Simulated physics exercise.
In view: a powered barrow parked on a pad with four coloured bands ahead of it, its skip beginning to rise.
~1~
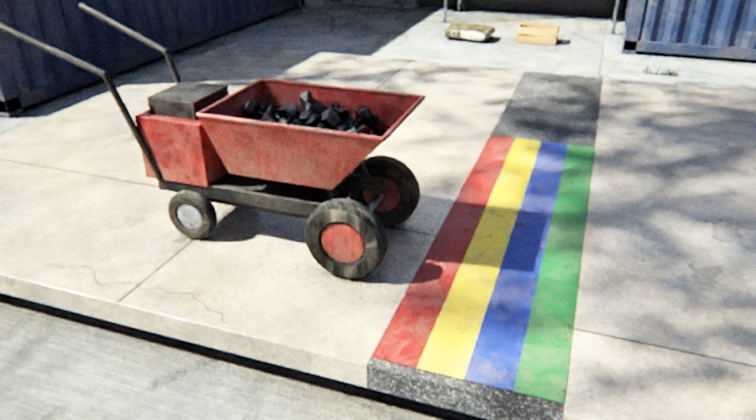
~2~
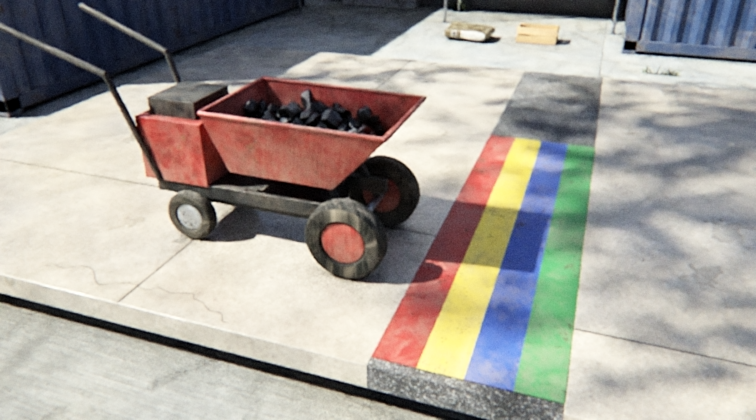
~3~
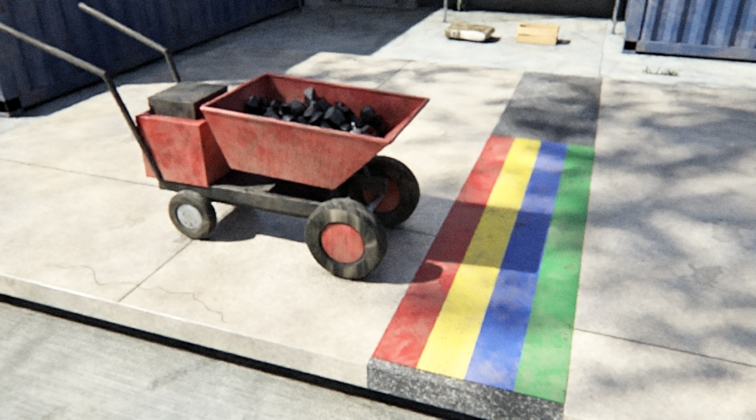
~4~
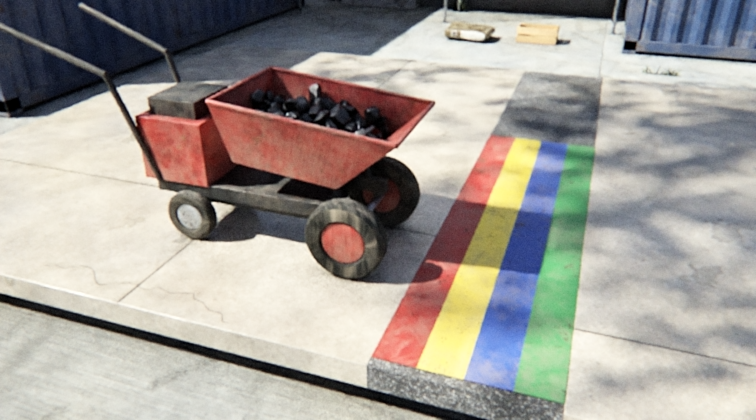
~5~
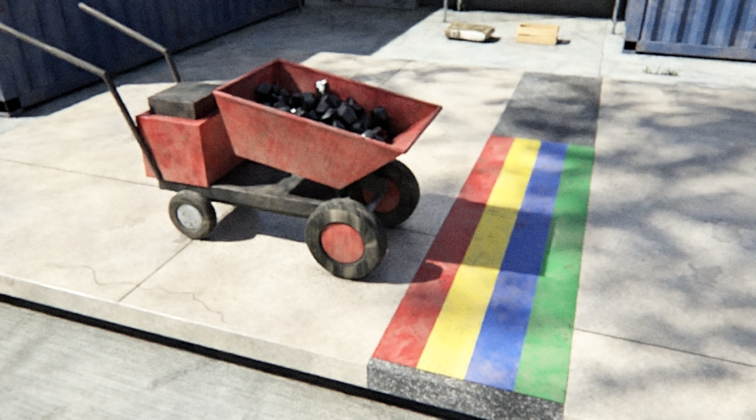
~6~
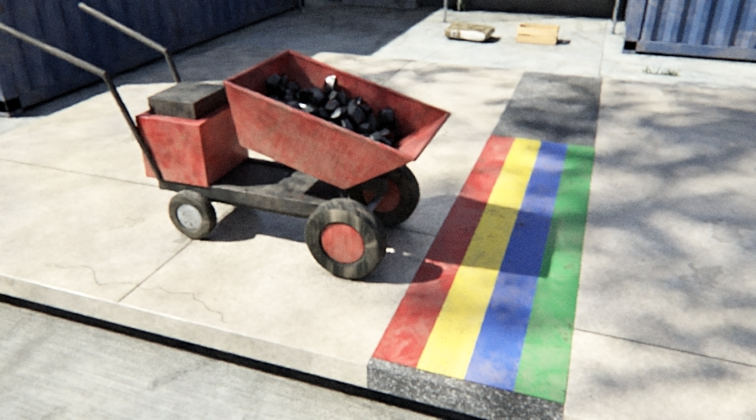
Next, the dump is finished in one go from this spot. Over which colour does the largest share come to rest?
The blue one gets the largest share.
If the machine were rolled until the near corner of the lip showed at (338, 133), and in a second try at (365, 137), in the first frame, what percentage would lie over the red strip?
Near 20 % and 0 %.
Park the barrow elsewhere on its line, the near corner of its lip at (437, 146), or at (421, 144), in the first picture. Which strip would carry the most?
One: Green. Two: The green one.
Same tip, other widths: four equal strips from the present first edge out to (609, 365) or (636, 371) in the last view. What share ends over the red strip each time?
In turn 0 and 0 in a hundred.
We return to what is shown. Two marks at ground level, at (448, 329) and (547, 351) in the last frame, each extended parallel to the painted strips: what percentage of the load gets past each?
Roughly 80 per cent, and 20 per cent.
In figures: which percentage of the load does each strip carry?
About: Red strip 0, yellow strip 15, blue strip 30, green strip 20 per cent.
Soon, skip tipped steeply; all in the skip.
A while on, skip tipped right over; about two thirds in the skip; a small part over the yellow strip; about a quarter over the blue strip; a small part over the green strip.
Towards the end, skip tipped right over; about a quarter in the skip; a small part over the yellow strip; about a third over the blue strip; about a quarter over the green strip; a small part off the paint.
Finally, skip tipped right over; about a quarter in the skip; a stray few over the red strip; a small part over the yellow strip; about a third over the blue strip; about a quarter over the green strip; a small part off the paint.
